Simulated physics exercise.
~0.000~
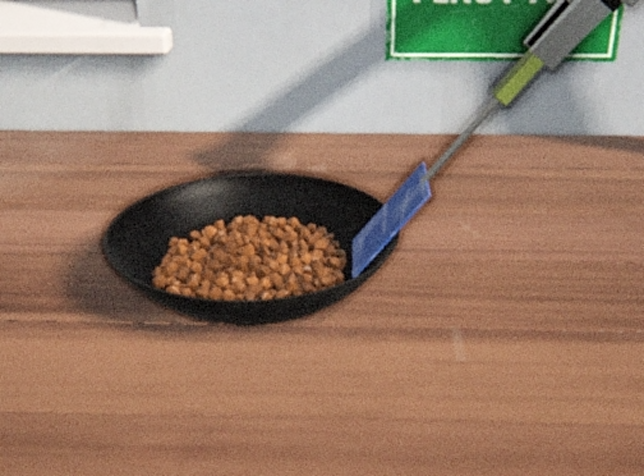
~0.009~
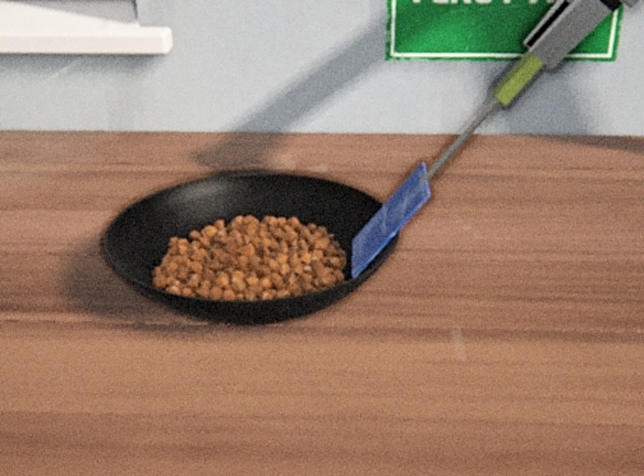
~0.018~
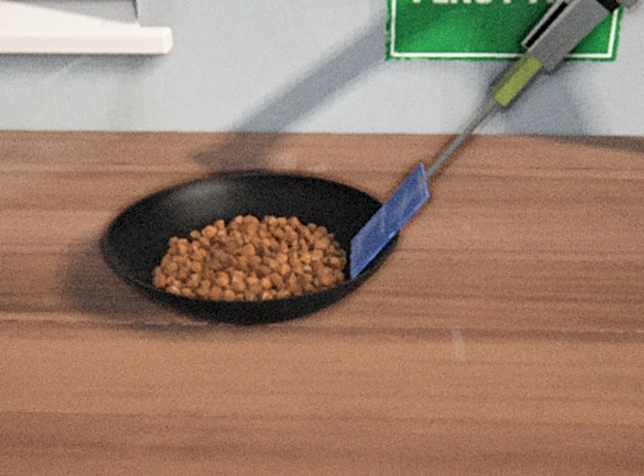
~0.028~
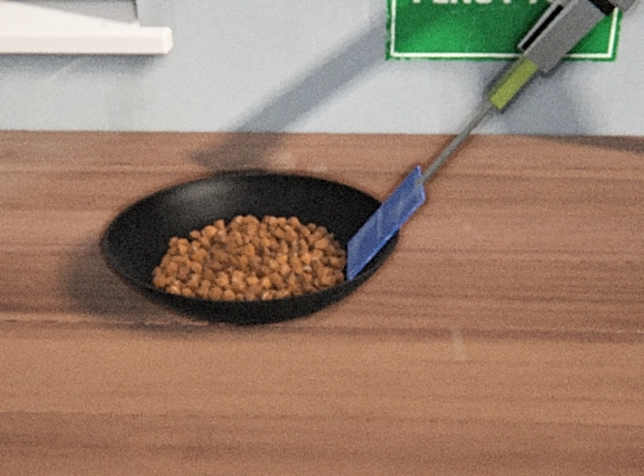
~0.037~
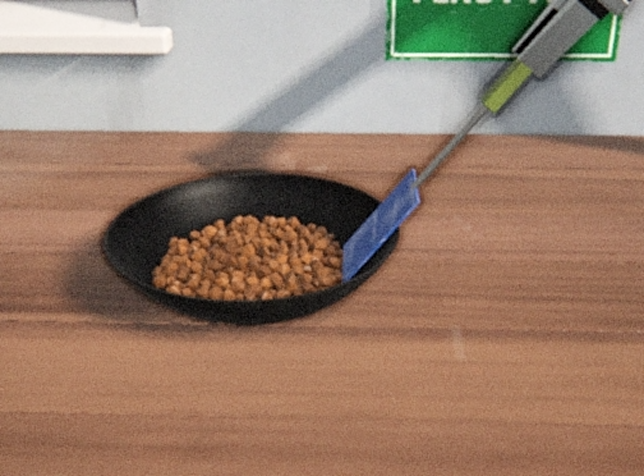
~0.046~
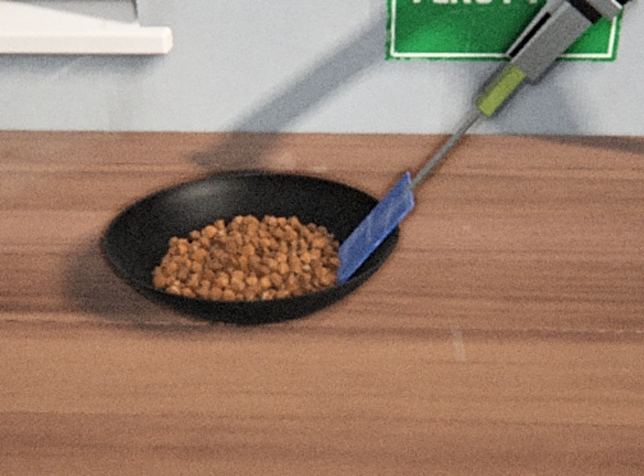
A robotic arm reaches in from the upper right over a wood-grain tabletop, seen from slightly above by a still camera, with a pale wall behind. It holds a blue turner with a green section on its grey shaft, beside brown pellets heaped in a black wok, below a partly visible green sign. The turner slides slightly left and down against the heap's right edge, while the pellets barely shift.
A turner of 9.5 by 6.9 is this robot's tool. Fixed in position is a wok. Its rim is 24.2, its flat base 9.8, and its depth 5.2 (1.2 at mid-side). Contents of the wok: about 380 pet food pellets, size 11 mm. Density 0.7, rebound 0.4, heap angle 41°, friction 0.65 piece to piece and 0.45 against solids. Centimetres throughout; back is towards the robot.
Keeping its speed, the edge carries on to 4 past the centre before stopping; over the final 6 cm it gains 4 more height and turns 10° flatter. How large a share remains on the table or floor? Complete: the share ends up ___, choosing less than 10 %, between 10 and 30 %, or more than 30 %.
The share ends up less than 10 %.
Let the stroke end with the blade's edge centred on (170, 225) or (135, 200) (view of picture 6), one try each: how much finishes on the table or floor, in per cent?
About 5 and 25 per cent.
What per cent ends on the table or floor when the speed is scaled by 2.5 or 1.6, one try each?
Close to 15 and 0 percent respectively.
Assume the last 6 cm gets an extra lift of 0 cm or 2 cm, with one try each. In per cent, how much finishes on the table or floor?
First try about 5 %, second try about 0 %.
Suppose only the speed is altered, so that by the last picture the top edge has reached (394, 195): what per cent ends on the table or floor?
Estimate: Close to 5 %.
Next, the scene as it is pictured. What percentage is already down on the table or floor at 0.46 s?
Around 0 %.
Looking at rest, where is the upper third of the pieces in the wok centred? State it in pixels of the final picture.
I'd say around pixel (163, 246).
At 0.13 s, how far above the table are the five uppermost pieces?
Estimated height above table: Approx. 4 cm.
After 0.13 s, sloping 52°, highest piece 5 above the table; 377 in the wok.
After 0.21 s, sloping 47°, highest piece 6 above the table; 377 in the wok.
After 0.46 s, sloping 42°, highest piece 6 above the table; 376 in the wok, 1 on the table or floor.
After 1.51 s, sloping 42°, highest piece 6 above the table; 376 in the wok, 1 on the table or floor.
At rest, 376 in the wok, 1 on the table or floor. That is 0 % on the table or floor.
